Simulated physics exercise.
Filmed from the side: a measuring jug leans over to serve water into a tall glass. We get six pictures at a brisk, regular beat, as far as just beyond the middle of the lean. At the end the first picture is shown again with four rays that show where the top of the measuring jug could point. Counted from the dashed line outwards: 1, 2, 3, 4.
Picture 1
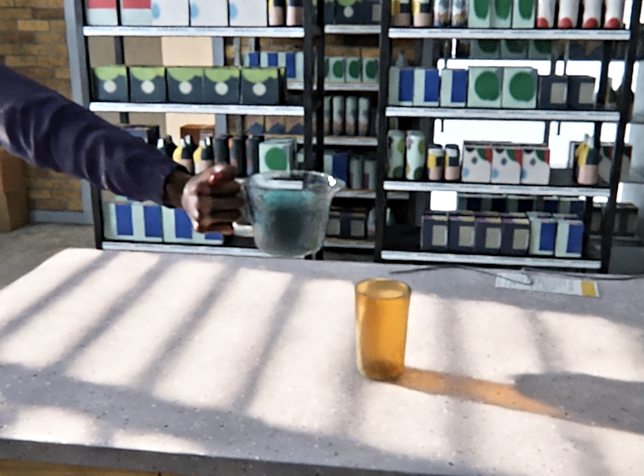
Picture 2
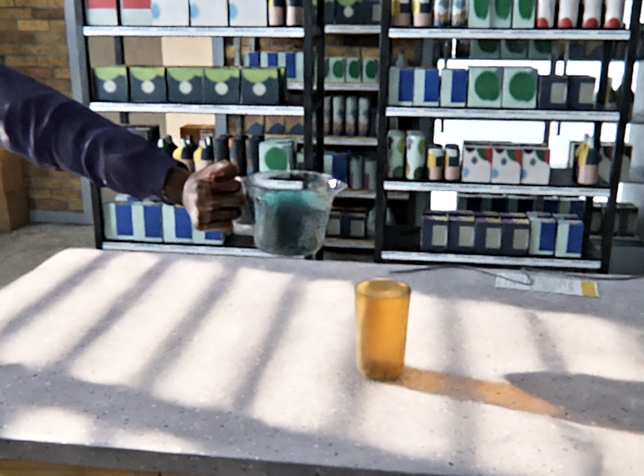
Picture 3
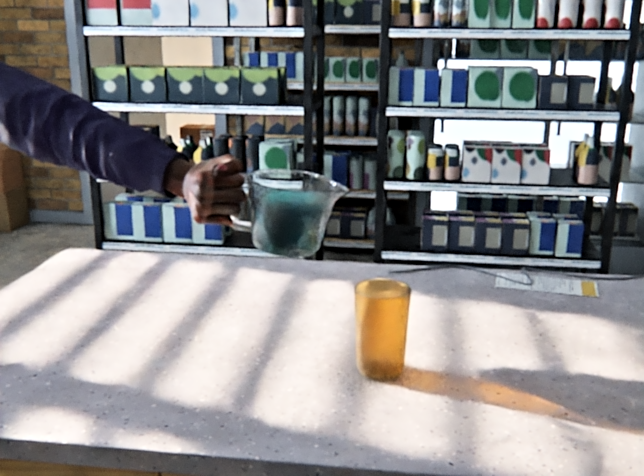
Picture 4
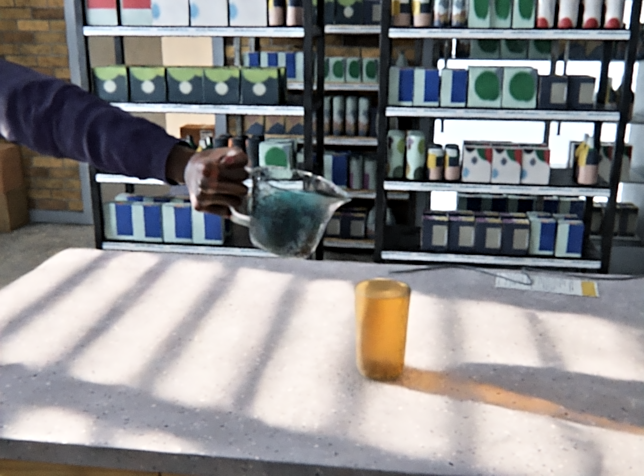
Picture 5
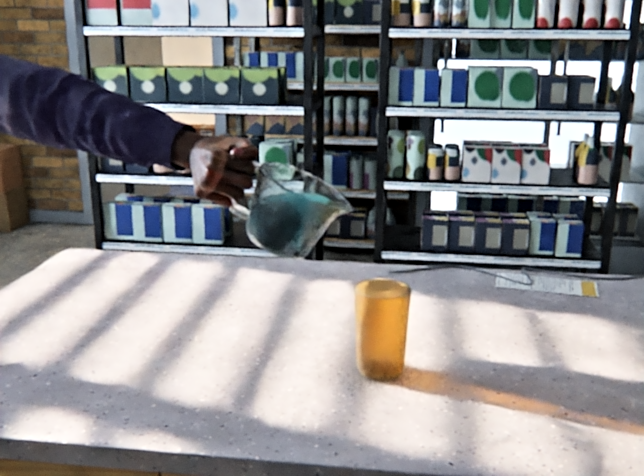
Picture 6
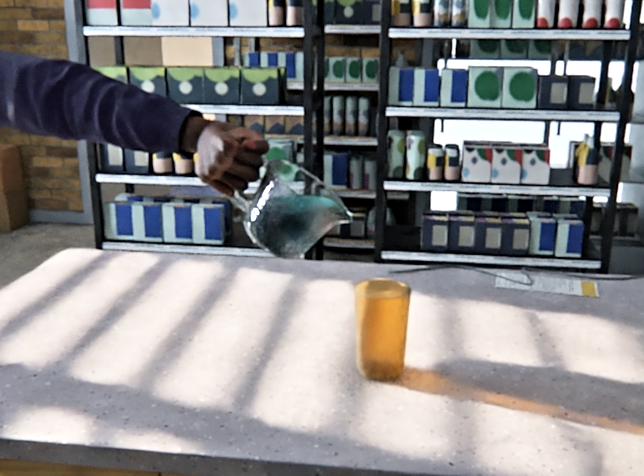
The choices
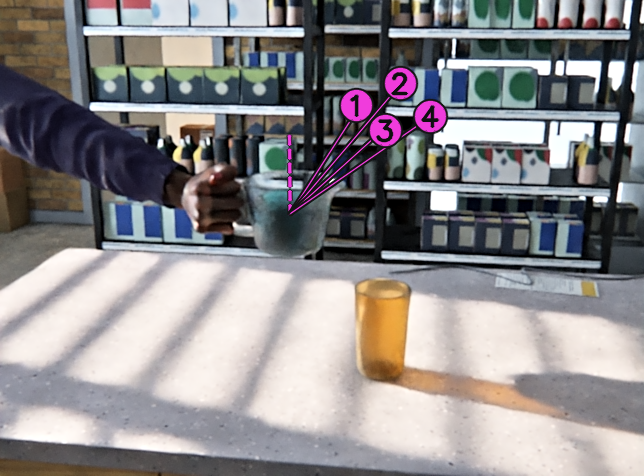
The clip shows a hand holding a clear jug of bluish liquid above and to the left of an amber glass on a speckled counter; the jug starts upright, then the hand gradually tilts it rightward while the glass stays still.
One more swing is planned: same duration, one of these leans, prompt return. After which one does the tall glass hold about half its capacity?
It is 4.
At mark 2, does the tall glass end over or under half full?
Under half.
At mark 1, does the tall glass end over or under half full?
Under.
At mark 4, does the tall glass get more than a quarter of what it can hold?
Yes, it does.
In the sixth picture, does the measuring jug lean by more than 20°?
Yes, it does.
On the marked copy, 1 at (349, 121); 2 at (389, 96); 3 at (371, 140); 4 at (416, 126).
Choosing 1, the tall glass ends with about 10 % of what it can hold.
Choosing 2, the tall glass ends with about 20 % of what it can hold.
Choosing 3, the tall glass ends with about 34 % of what it can hold.
Choosing 4, the tall glass ends with about 51 % of what it can hold.
